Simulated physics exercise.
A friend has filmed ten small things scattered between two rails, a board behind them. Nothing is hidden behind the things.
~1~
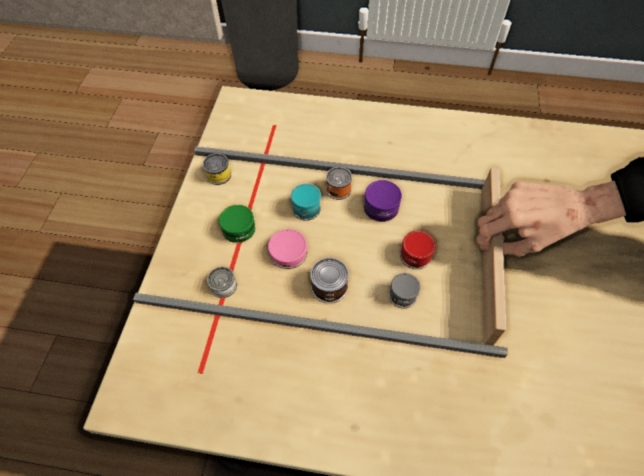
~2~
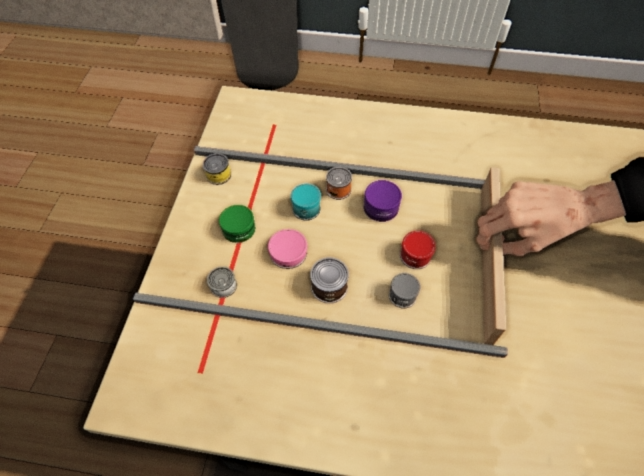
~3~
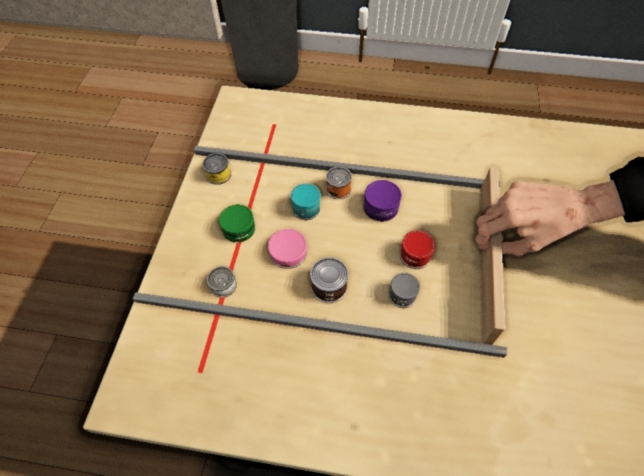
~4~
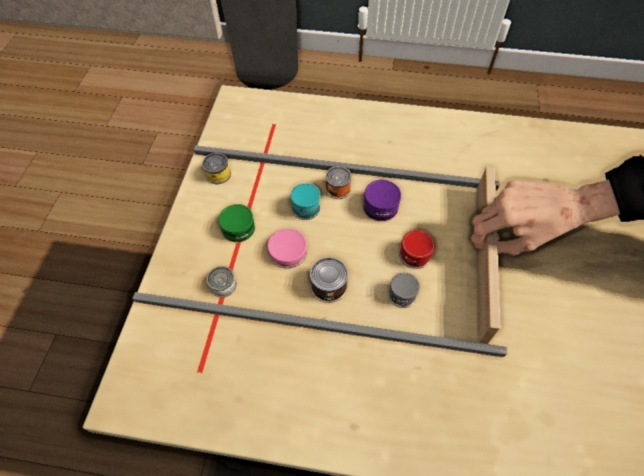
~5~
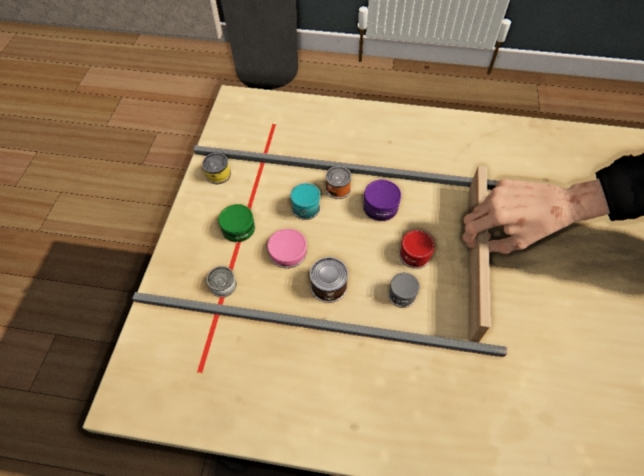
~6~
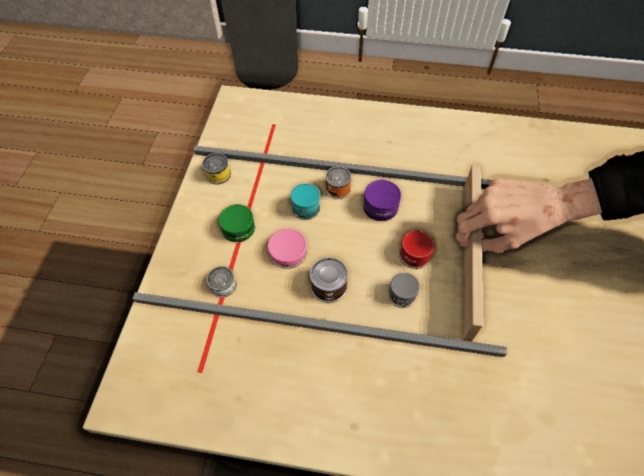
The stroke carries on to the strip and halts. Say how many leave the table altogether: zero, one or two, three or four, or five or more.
The number that fall off is zero.
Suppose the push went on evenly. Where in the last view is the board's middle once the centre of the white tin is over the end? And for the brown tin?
About (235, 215), and (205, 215) for the other.
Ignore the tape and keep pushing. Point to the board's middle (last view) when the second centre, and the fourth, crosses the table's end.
Near (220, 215) and (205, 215).
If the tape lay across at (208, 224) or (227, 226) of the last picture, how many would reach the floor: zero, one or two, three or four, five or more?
For each place: Just one or two; one to two.
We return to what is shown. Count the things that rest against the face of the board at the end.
The number is 4.
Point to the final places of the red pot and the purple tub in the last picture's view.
The red pot at (226, 225), the purple tub at (235, 186).
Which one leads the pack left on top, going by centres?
It is the white tin.
A little later, none off yet; yellow tin at rest near (217, 169); green tub at rest near (237, 224); white tin at rest near (222, 282).
Next, none off yet; yellow tin at rest near (217, 169); green tub shifted a little near (221, 225); white tin shifted about its own width near (193, 285).
When it is over, the number that fall off is zero.
